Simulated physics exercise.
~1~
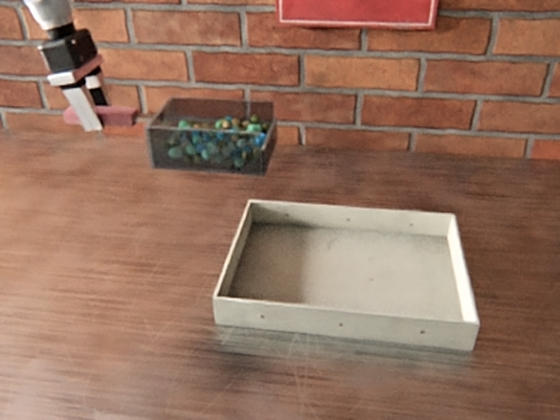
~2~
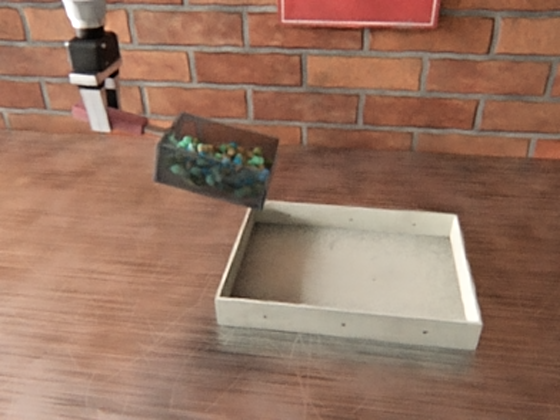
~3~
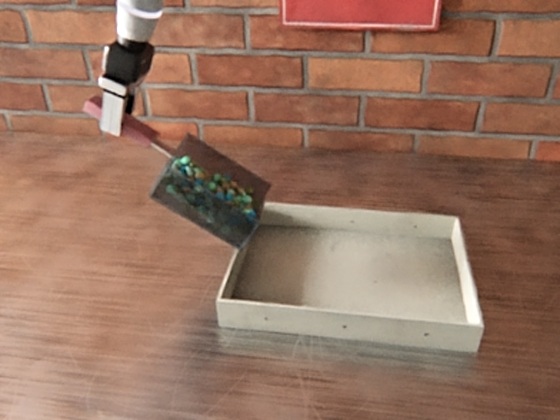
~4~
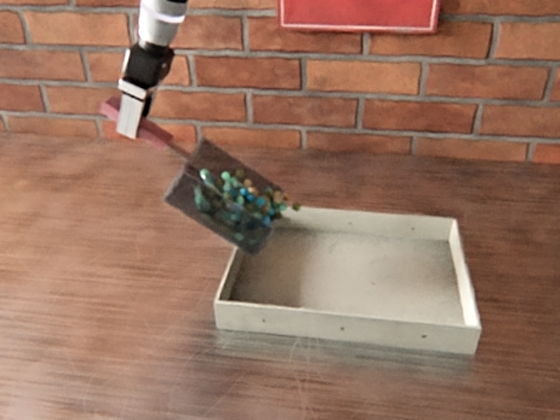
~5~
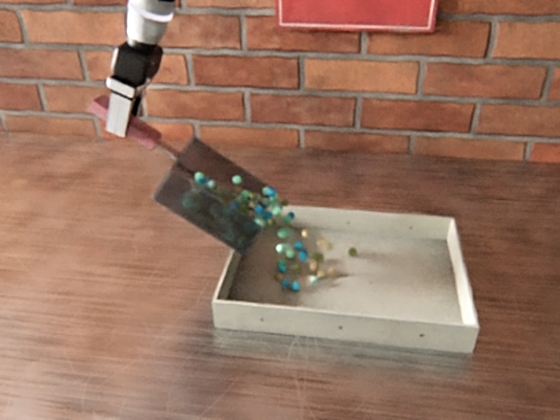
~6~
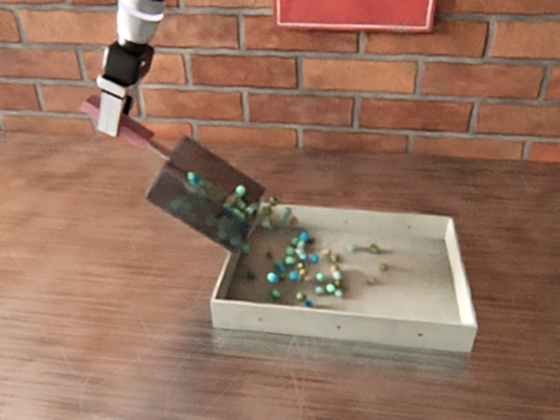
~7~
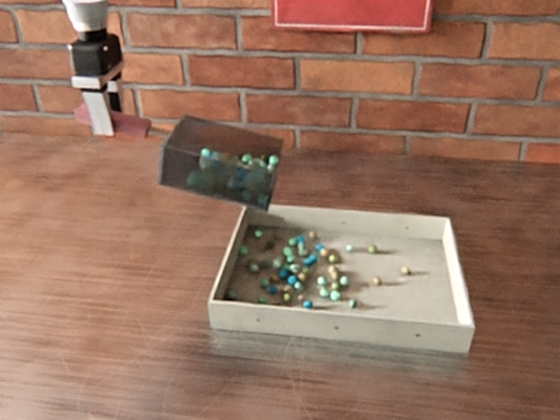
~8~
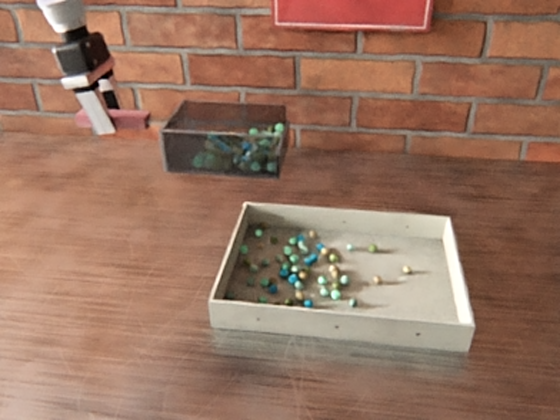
The video shows a robot arm lifting and tilting a dark transparent box of small, round, colourful pieces toward a pale tray on a table, spilling some into it, then levelling the box and drawing it back, with pieces remaining in both containers.
